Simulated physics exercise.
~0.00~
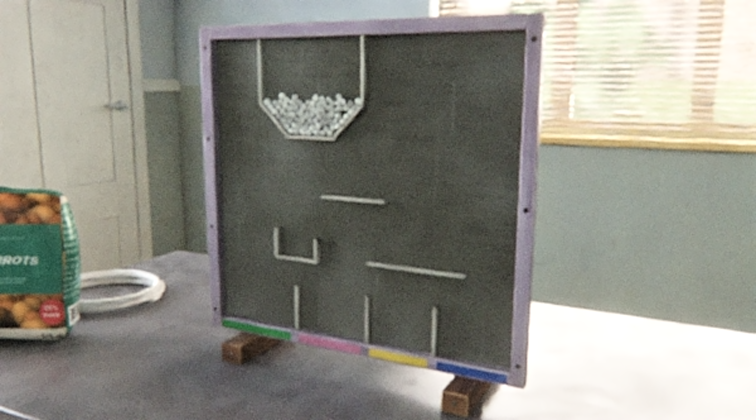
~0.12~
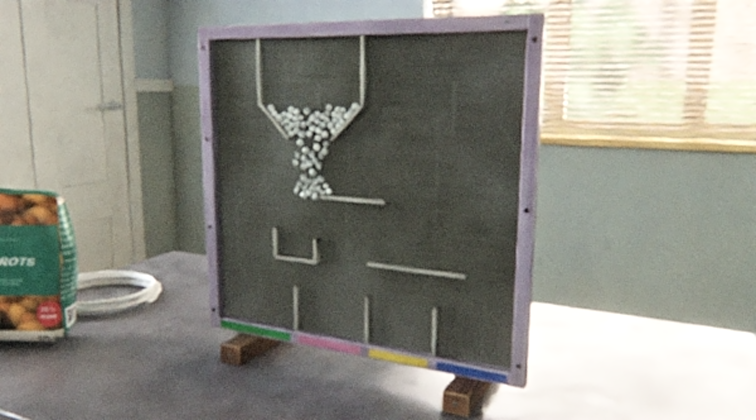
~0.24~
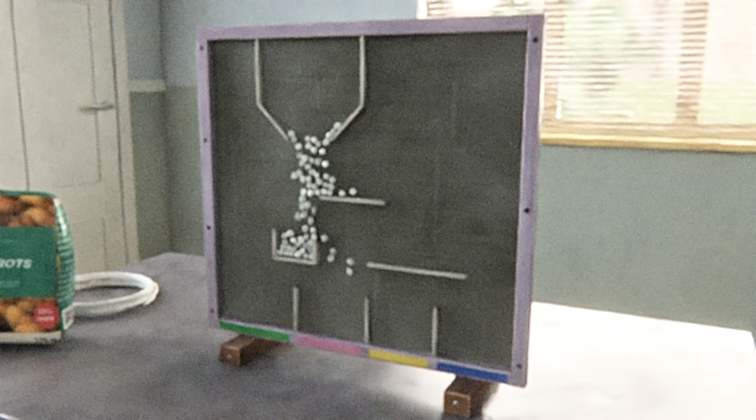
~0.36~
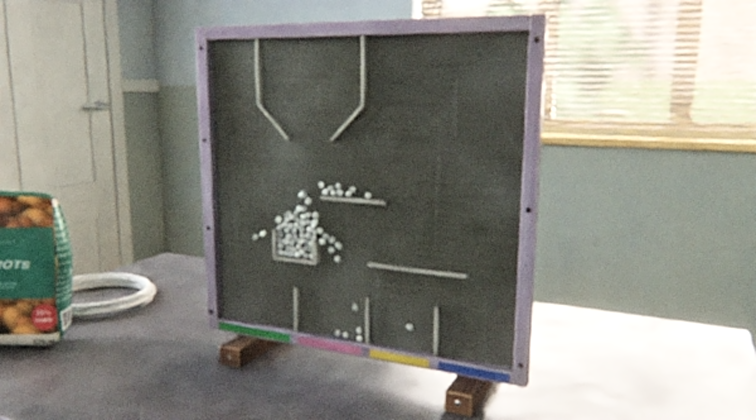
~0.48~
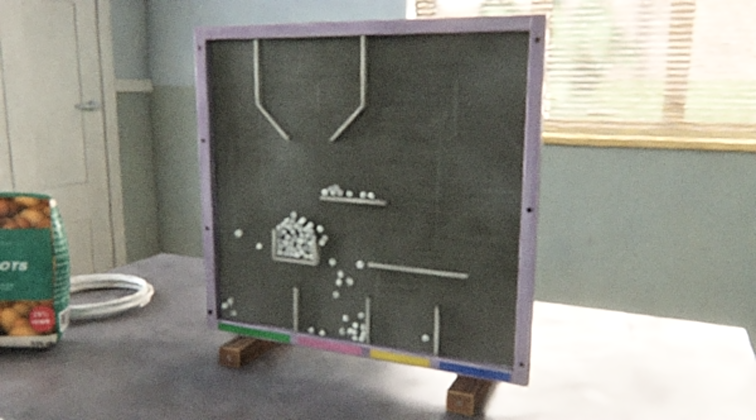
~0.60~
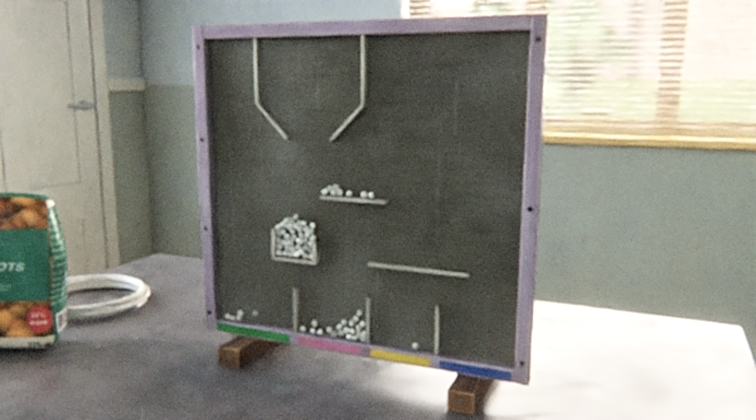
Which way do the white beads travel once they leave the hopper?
The beads move down the board, falling past the ledges toward the bins at the bottom.
